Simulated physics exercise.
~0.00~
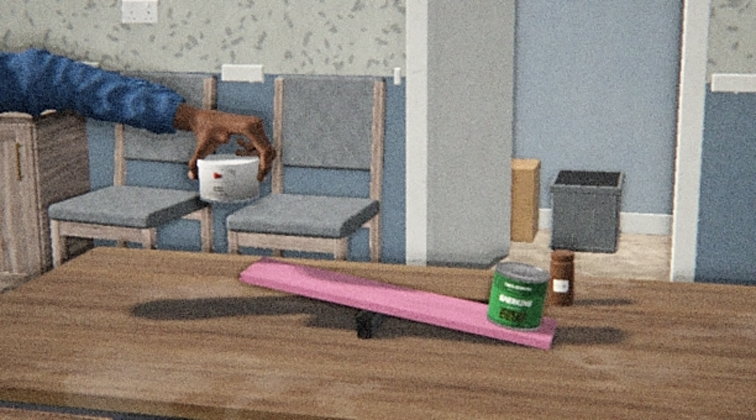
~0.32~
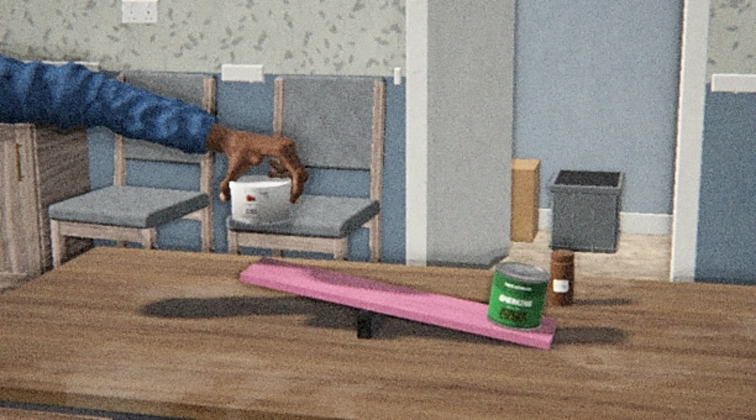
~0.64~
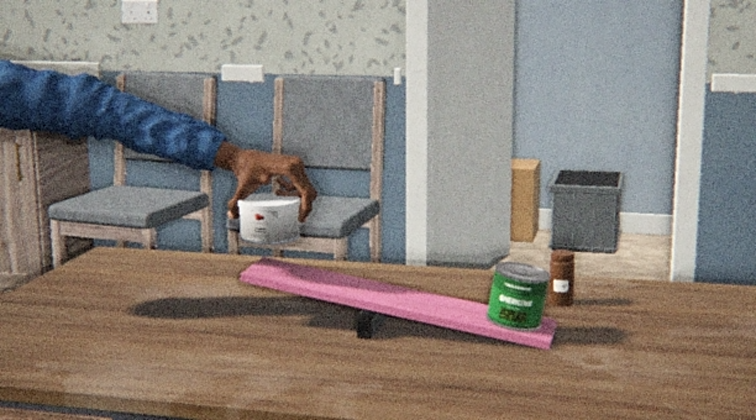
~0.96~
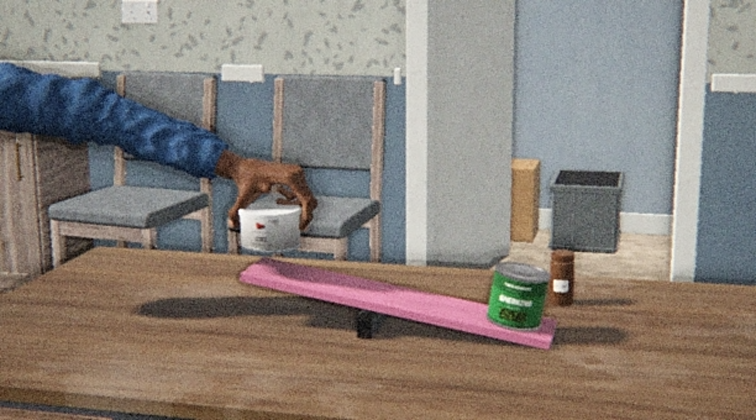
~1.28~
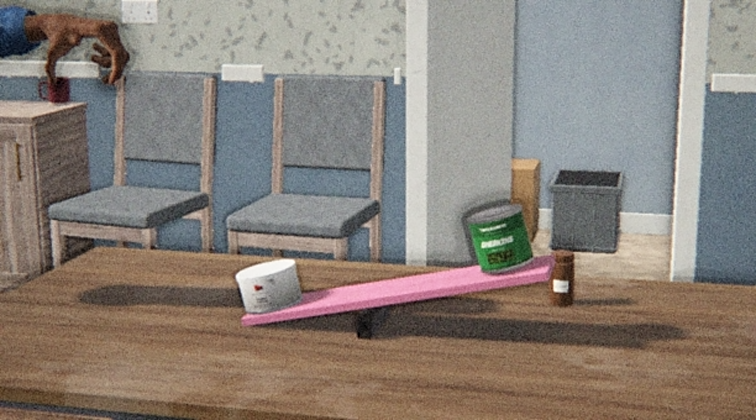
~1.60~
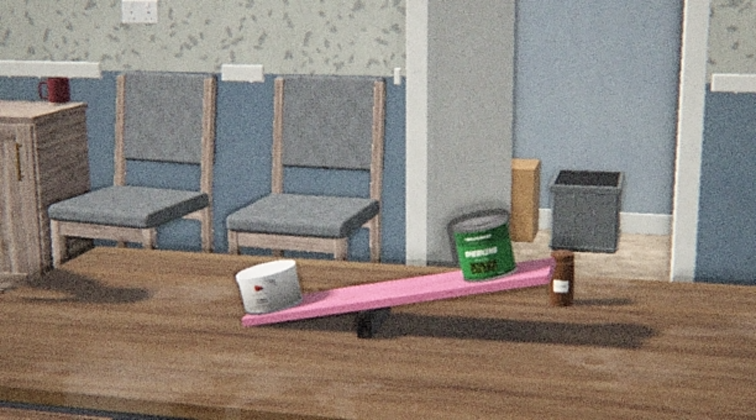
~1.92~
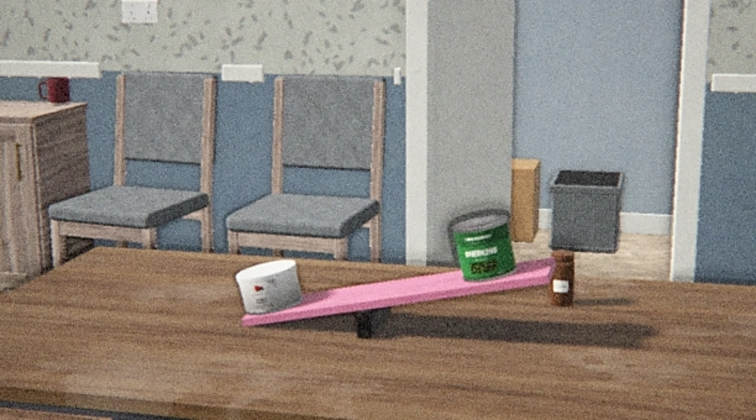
The footage shows a hand lowering a white tub over the raised left end of a pink plank balanced on a small block, then withdrawing; the plank tips left, lifting the green tin, which slides slightly inward and rests tilted beside a still brown bottle.
